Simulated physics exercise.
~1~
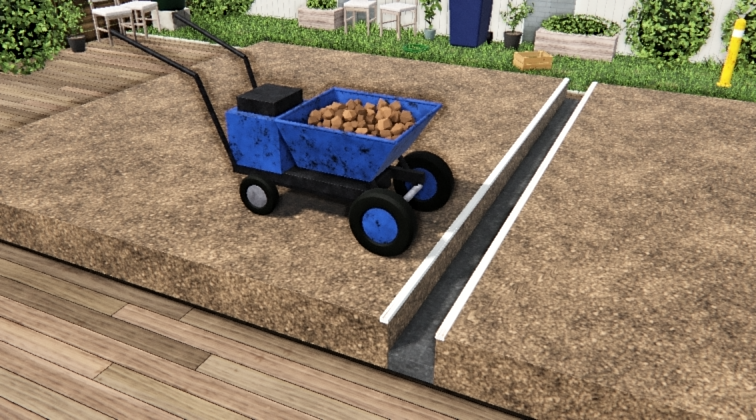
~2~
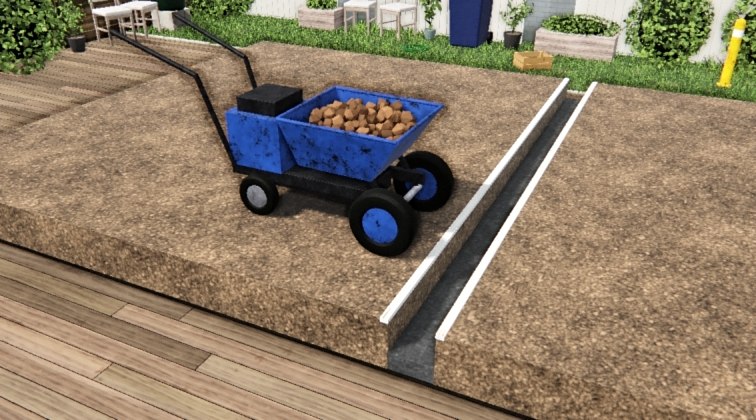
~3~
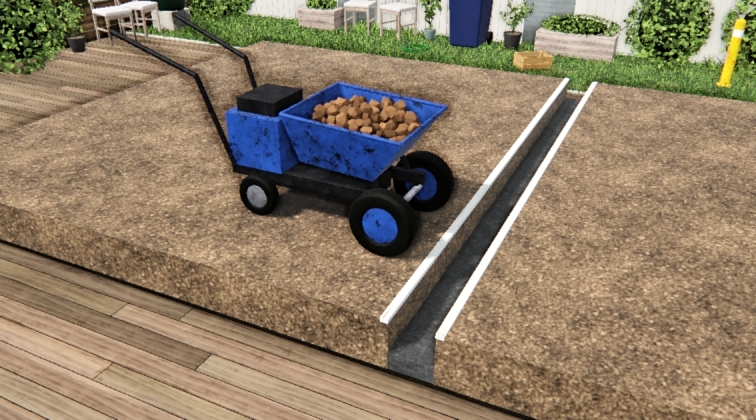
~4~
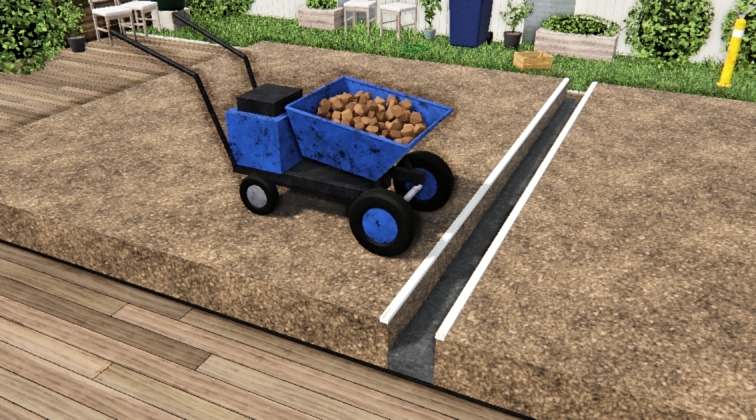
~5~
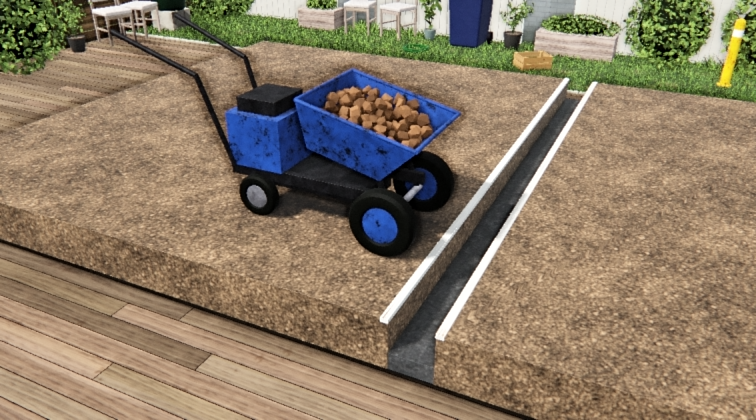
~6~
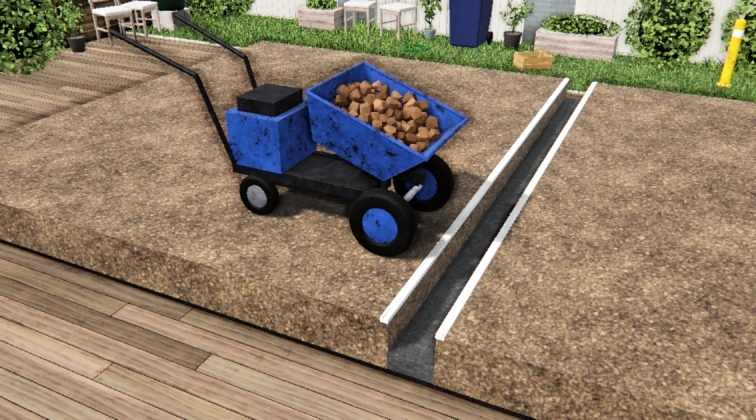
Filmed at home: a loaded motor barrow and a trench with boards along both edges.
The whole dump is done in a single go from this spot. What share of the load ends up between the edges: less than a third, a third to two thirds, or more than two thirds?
Beneath one third.
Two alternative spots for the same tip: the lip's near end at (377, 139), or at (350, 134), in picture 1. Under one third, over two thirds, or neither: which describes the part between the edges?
Try 1, one to two thirds; try 2, beyond two thirds.
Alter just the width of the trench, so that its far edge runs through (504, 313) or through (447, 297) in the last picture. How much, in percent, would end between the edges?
The first try comes out at 80 percent and the second at 0 percent.
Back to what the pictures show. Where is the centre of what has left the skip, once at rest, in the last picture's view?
Around (526, 254).
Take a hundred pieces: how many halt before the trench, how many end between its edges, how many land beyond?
Short 0 %, between 15 %, beyond 85 %.
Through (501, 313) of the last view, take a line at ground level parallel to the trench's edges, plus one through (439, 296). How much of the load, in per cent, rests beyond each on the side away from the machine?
50 and 90 in a hundred.
Just after the last frame, skip tipped steeply; every one in the skip.
A moment on, skip tipped right over; the larger part in the skip; roughly a quarter beyond it; about a tenth falling.
Further on, skip tipped right over; about a tenth in the skip; just a few in or heaped over the trench; the larger part beyond it.
When it is over, skip tipped right over; just a few in the skip; about a tenth in or heaped over the trench; the larger part beyond it.
